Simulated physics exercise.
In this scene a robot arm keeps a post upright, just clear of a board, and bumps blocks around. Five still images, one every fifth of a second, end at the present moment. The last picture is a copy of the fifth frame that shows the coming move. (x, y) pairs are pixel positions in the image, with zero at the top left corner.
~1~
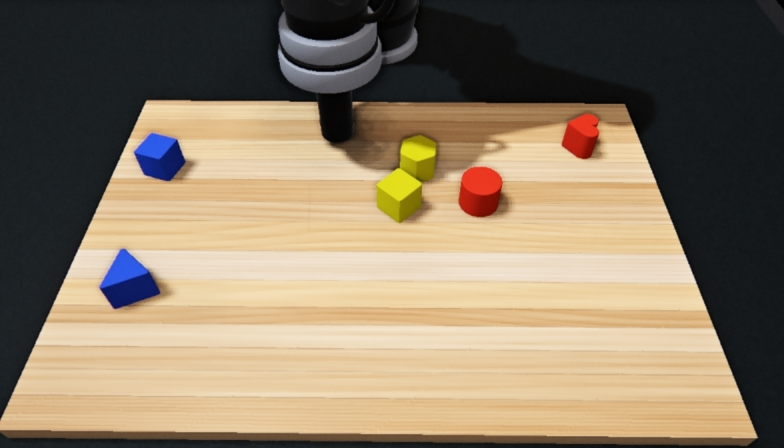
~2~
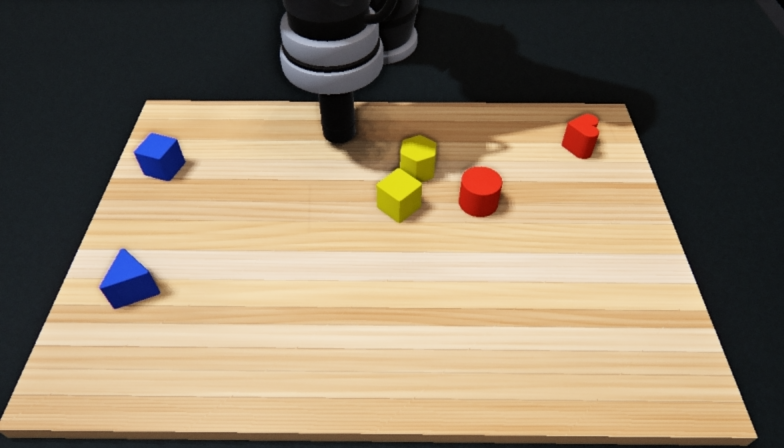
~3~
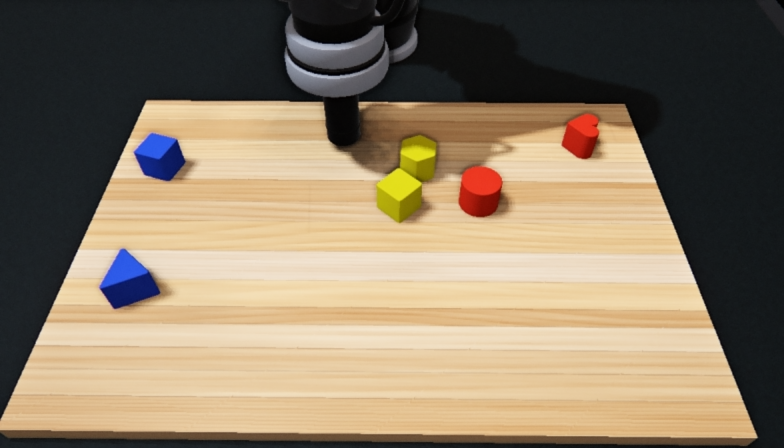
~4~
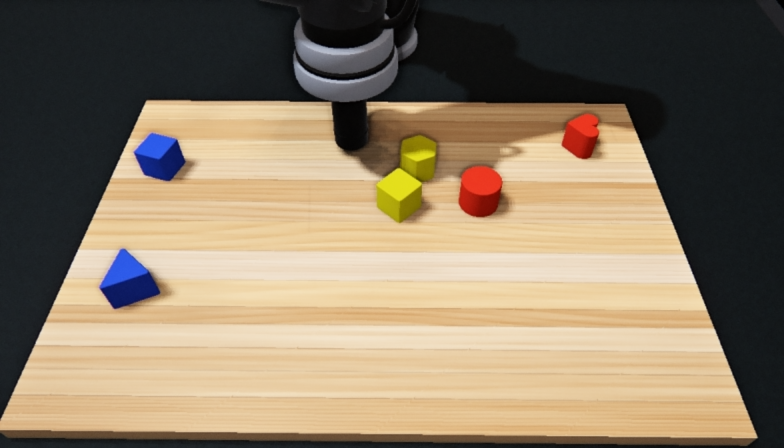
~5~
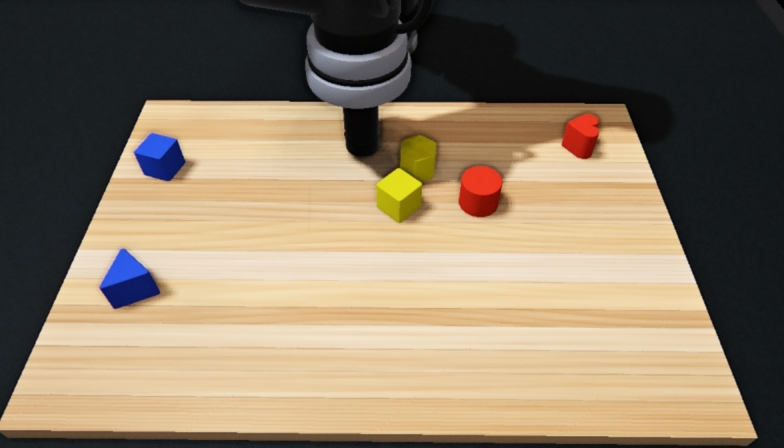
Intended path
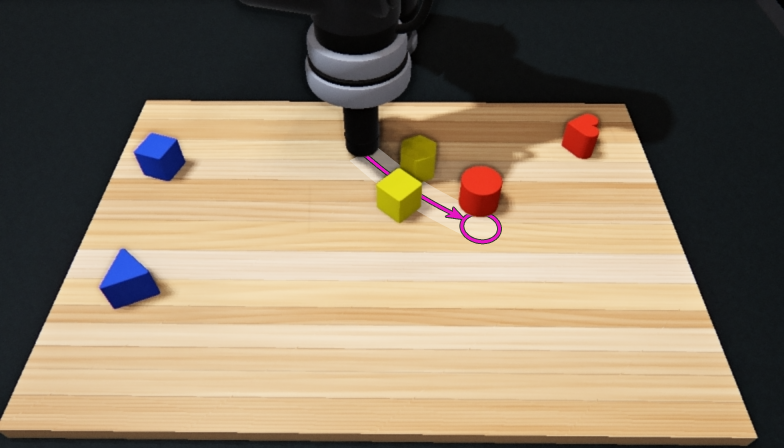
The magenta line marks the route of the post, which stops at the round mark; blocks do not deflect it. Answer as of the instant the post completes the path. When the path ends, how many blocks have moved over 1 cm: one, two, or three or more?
The way I see it, the answer is three or more.
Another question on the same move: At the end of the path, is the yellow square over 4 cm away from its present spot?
Going by the path, no.
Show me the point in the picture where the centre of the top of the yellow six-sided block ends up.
Its top face will be centred at roughly (439, 150).
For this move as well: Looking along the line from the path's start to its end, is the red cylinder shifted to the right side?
No, it doesn't check out.
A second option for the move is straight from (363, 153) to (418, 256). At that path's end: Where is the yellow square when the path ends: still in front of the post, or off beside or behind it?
It keeps leading.
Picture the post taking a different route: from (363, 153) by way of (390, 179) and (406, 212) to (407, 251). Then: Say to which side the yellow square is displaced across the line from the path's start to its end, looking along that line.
The answer is right.
Drawn move, from (363, 153) through (414, 192) to (481, 227).
What follows on the original path. One third of the way, post at (395, 173); yellow six-sided block at (430, 150), turned 30° anticlockwise.
Two thirds of the way, post at (435, 198); yellow square at (408, 200), turned 75° clockwise; yellow six-sided block at (439, 150), turned 50° anticlockwise.
At the end, post at (482, 221); yellow square at (408, 200), turned 75° clockwise; yellow six-sided block at (439, 150), turned 50° anticlockwise; red cylinder at (505, 181).
